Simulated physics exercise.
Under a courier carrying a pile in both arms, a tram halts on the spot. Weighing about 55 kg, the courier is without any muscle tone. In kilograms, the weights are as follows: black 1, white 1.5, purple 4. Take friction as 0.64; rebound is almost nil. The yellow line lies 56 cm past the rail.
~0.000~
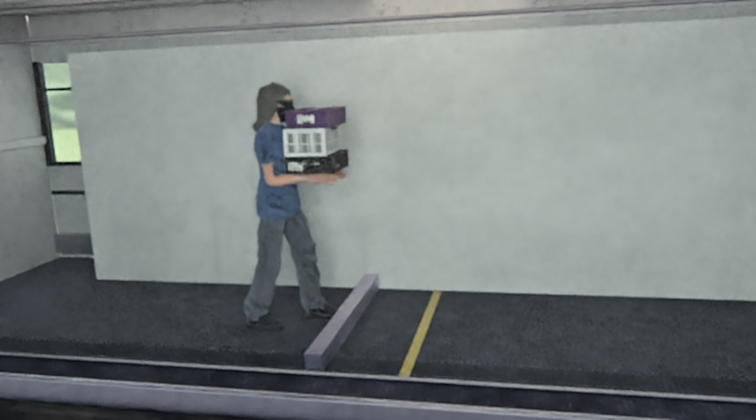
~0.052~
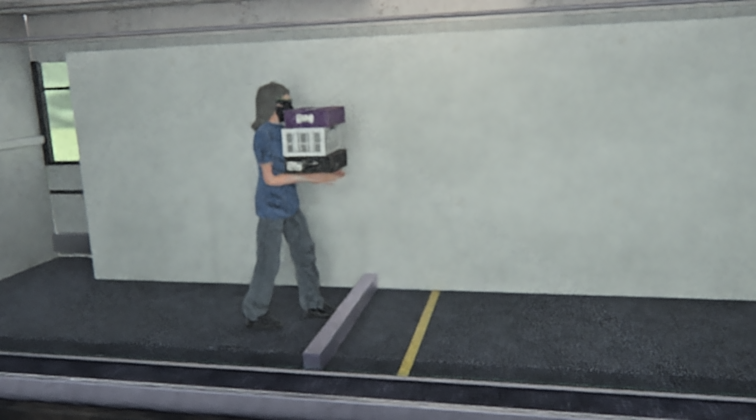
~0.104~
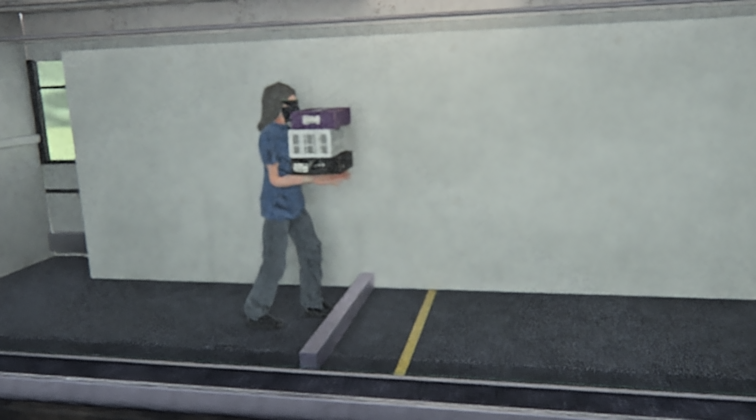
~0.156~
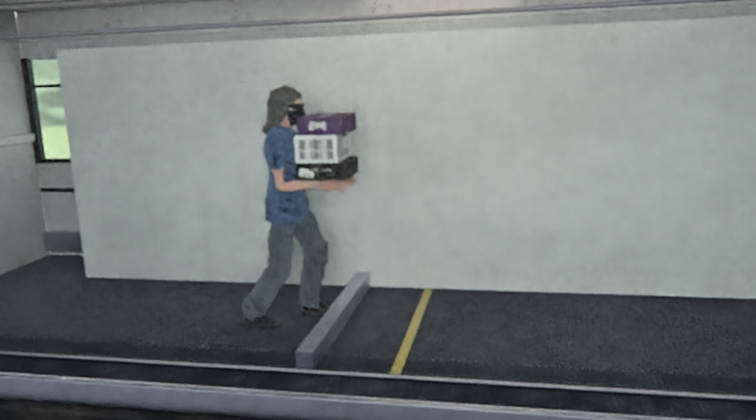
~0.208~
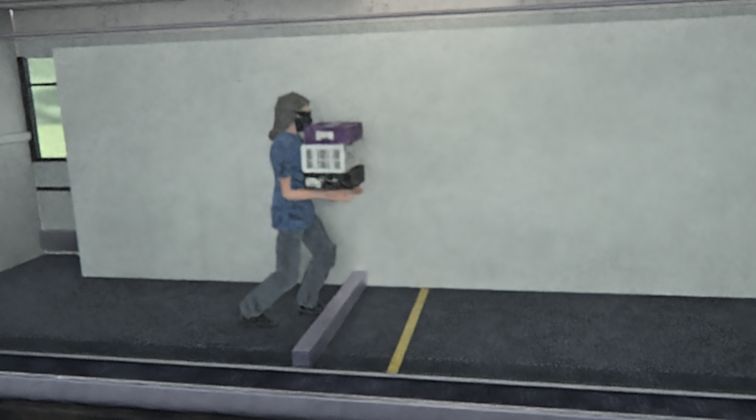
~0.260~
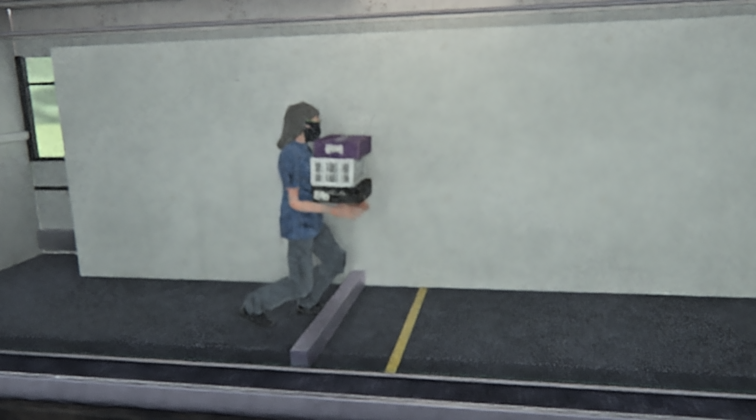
A masked person holding three stacked boxes leans right and sinks lower with bending knees.
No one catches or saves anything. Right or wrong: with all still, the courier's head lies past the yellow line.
Right.
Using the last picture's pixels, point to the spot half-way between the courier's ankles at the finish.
The midpoint sits near (329, 288).
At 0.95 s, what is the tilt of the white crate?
It is tilted some 160°.
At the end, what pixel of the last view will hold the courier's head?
I'd put it close to (452, 299) in the last view.
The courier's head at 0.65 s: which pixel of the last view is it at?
At about (408, 234).
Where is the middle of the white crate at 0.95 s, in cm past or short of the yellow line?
Position: Approx. 55 cm past.
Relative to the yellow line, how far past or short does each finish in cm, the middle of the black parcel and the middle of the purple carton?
The black parcel ends 0 cm short, and the purple carton ends 80 cm past.
After 0.45 s the courier's head is 39 cm short of the yellow line, near (347, 177) in the last picture's view; the white crate 16 cm short of the yellow line, tilted 25°.
After 0.65 s the courier's head is 1 cm short of the yellow line, near (408, 234) in the last picture's view; the white crate 19 cm past the yellow line, tilted 105°.
After 0.95 s the courier's head is 28 cm past the yellow line, near (456, 296) in the last picture's view; the white crate 53 cm past the yellow line, tilted 160°.
At rest, 2.8 s, white crate crosses the yellow line; purple carton crosses the yellow line; courier's head crosses the yellow line.
